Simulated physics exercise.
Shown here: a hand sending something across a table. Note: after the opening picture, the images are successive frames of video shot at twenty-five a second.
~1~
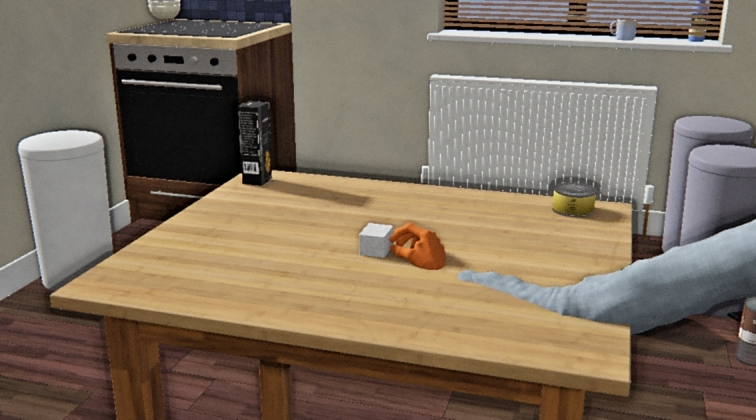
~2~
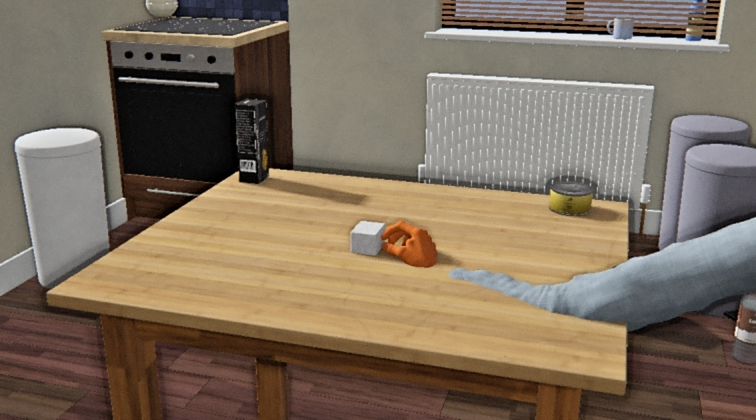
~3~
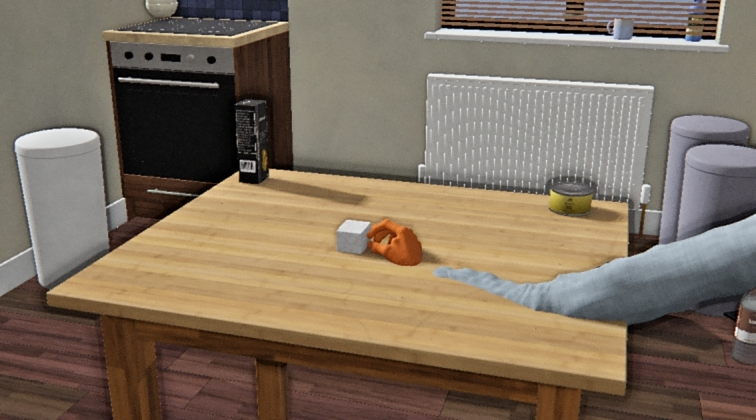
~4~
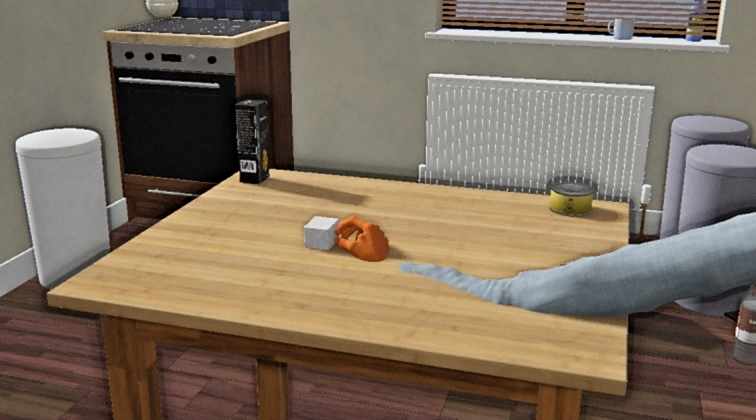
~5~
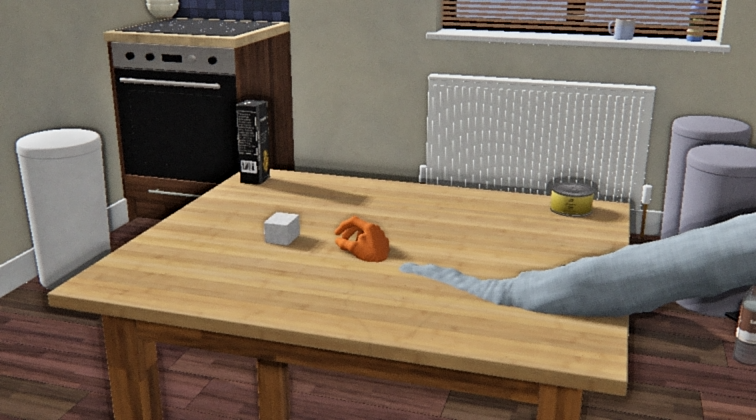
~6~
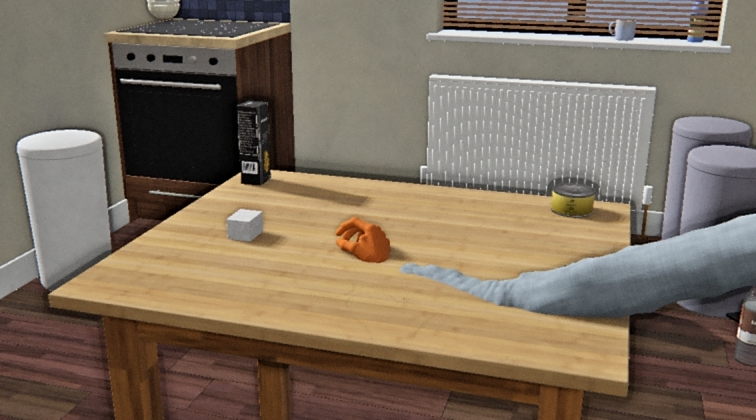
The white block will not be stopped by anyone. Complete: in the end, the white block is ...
... off the table.
Then, 0.20 s past the last view, white block now off the table.
Then, 0.50 s past the last view, things are still on the move.
Finally, off the table, white block.
